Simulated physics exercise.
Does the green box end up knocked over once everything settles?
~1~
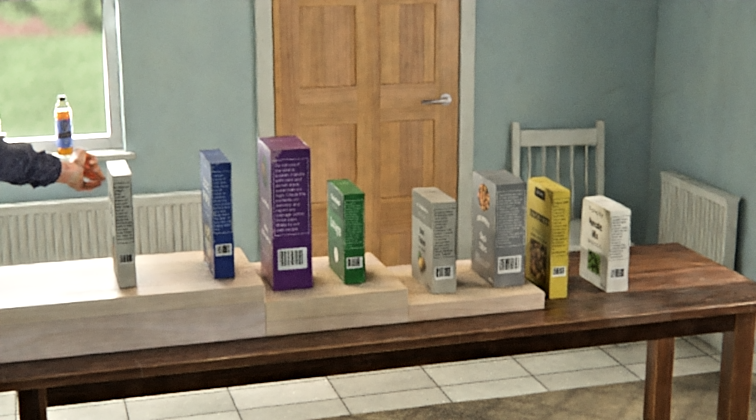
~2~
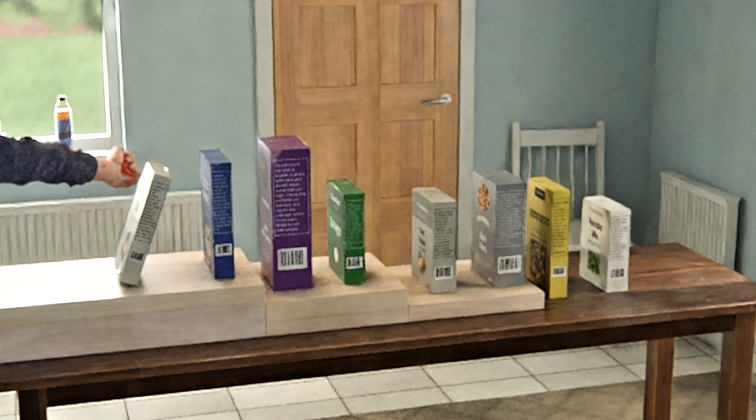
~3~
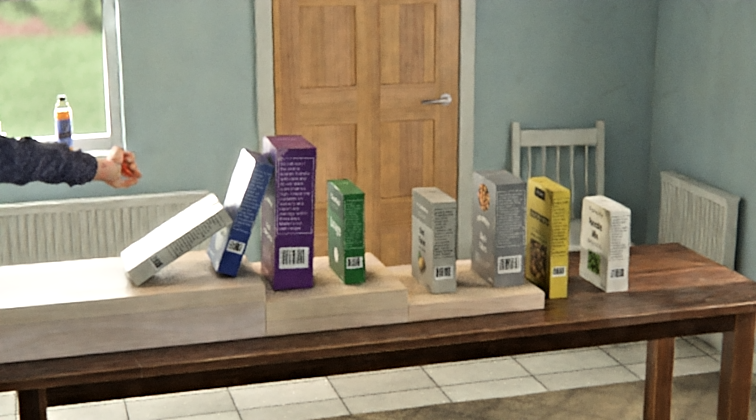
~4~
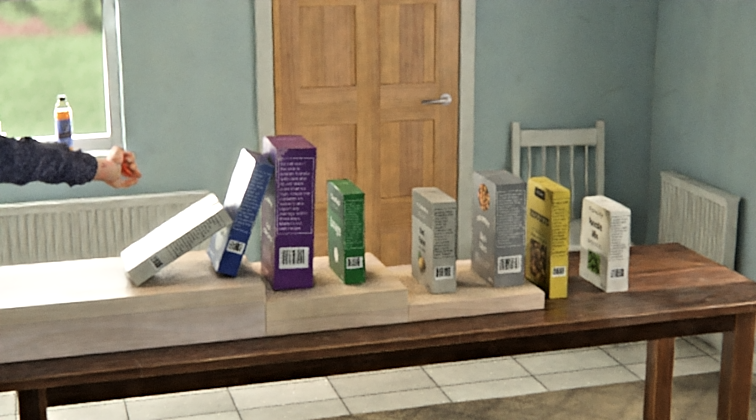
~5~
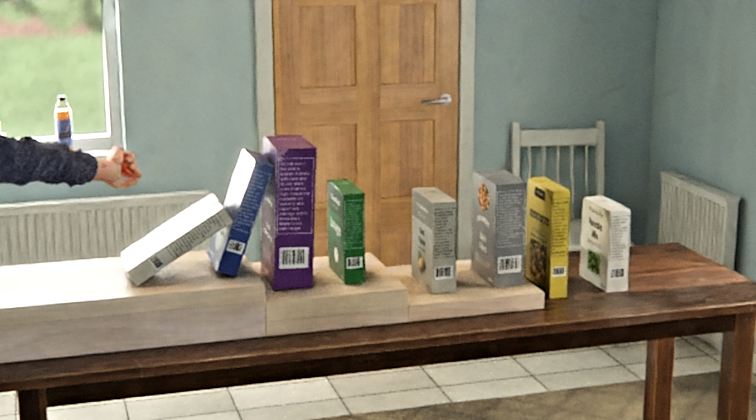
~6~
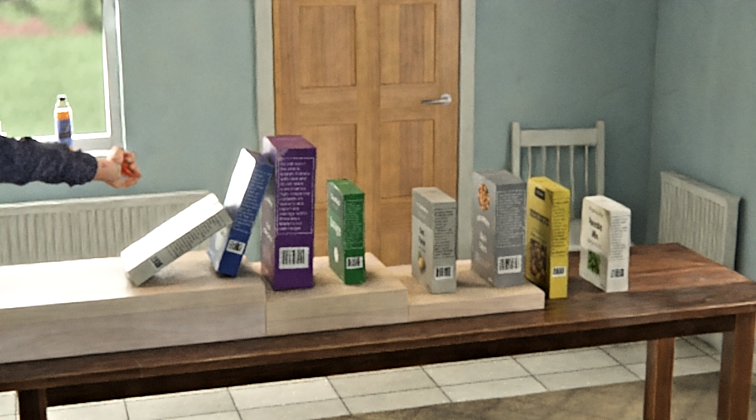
No, the green box stays upright on its step. The toppling stops at the tall purple box, so nothing reaches the green one.
